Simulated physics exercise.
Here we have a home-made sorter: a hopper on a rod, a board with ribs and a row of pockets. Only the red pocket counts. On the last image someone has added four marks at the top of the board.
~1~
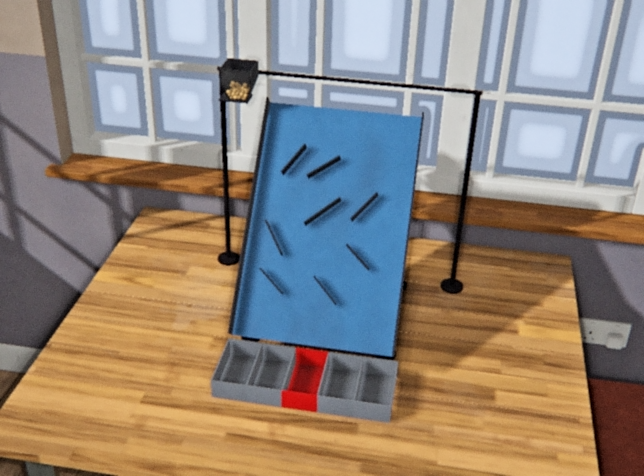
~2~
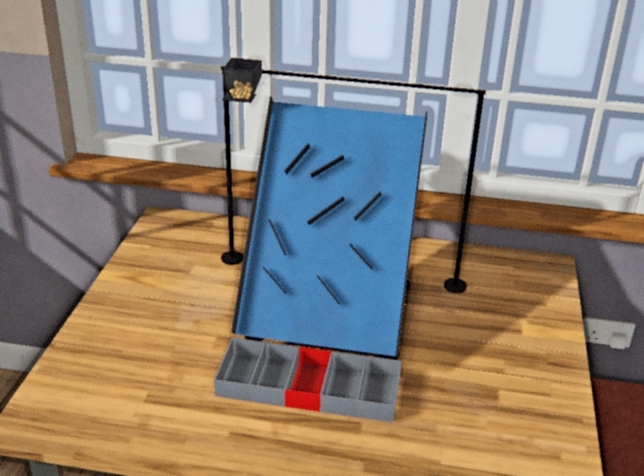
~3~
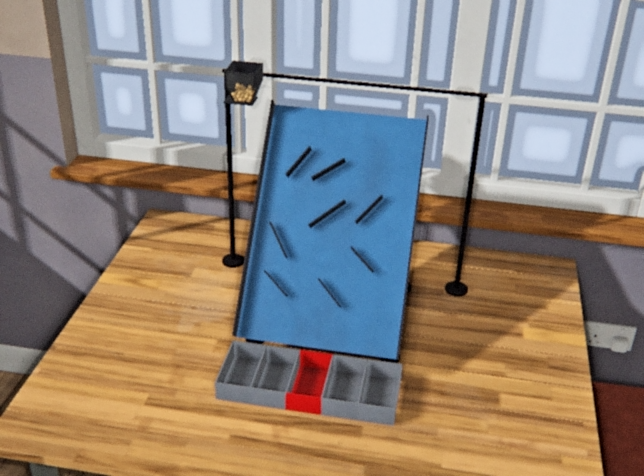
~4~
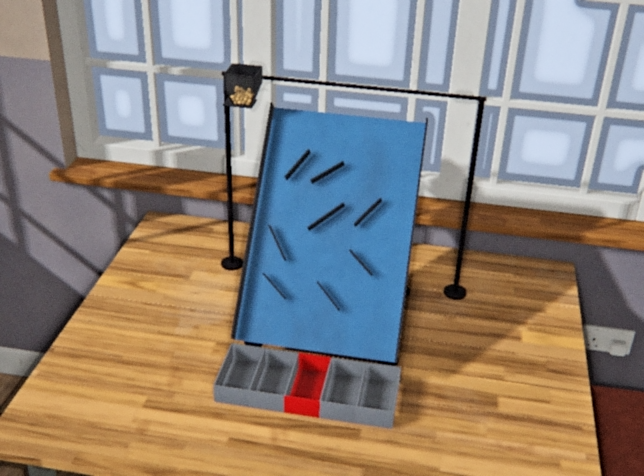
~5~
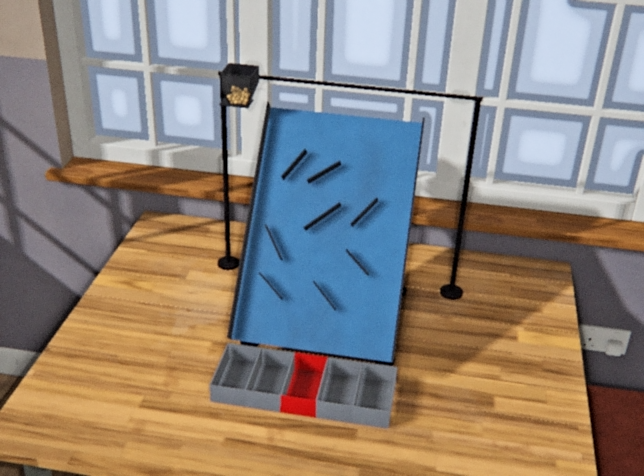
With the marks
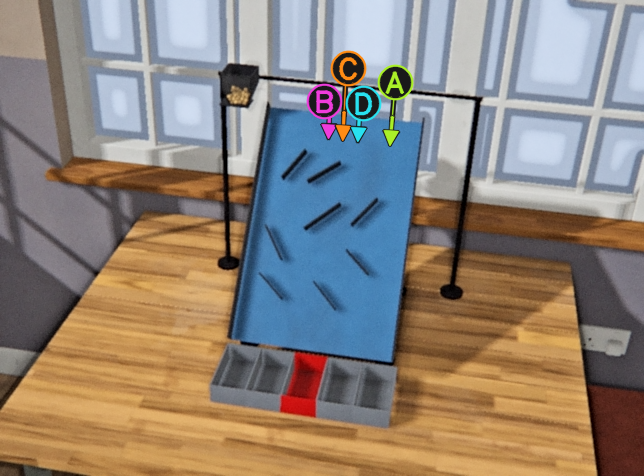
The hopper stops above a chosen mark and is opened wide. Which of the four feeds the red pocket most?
Mark B does it best.
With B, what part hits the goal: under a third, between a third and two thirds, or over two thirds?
Mark B gives between a third and two thirds.
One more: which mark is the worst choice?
The answer is A.
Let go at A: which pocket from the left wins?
The fifth from the left.
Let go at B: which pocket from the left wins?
The third from the left.
On the marked copy, mark A meets the board at (390, 140); mark B meets the board at (328, 133); mark C meets the board at (342, 135); mark D meets the board at (358, 136).
For mark A, none at all in the red pocket, close to two thirds in other pockets, close to a quarter held on the board, a small share outside the box.
For mark B, close to half in the red pocket, close to a quarter in other pockets, close to a quarter held on the board.
For mark C, close to a third in the red pocket, close to a third in other pockets, close to a quarter held on the board.
For mark D, a small share in the red pocket, close to two thirds in other pockets, close to a quarter held on the board.
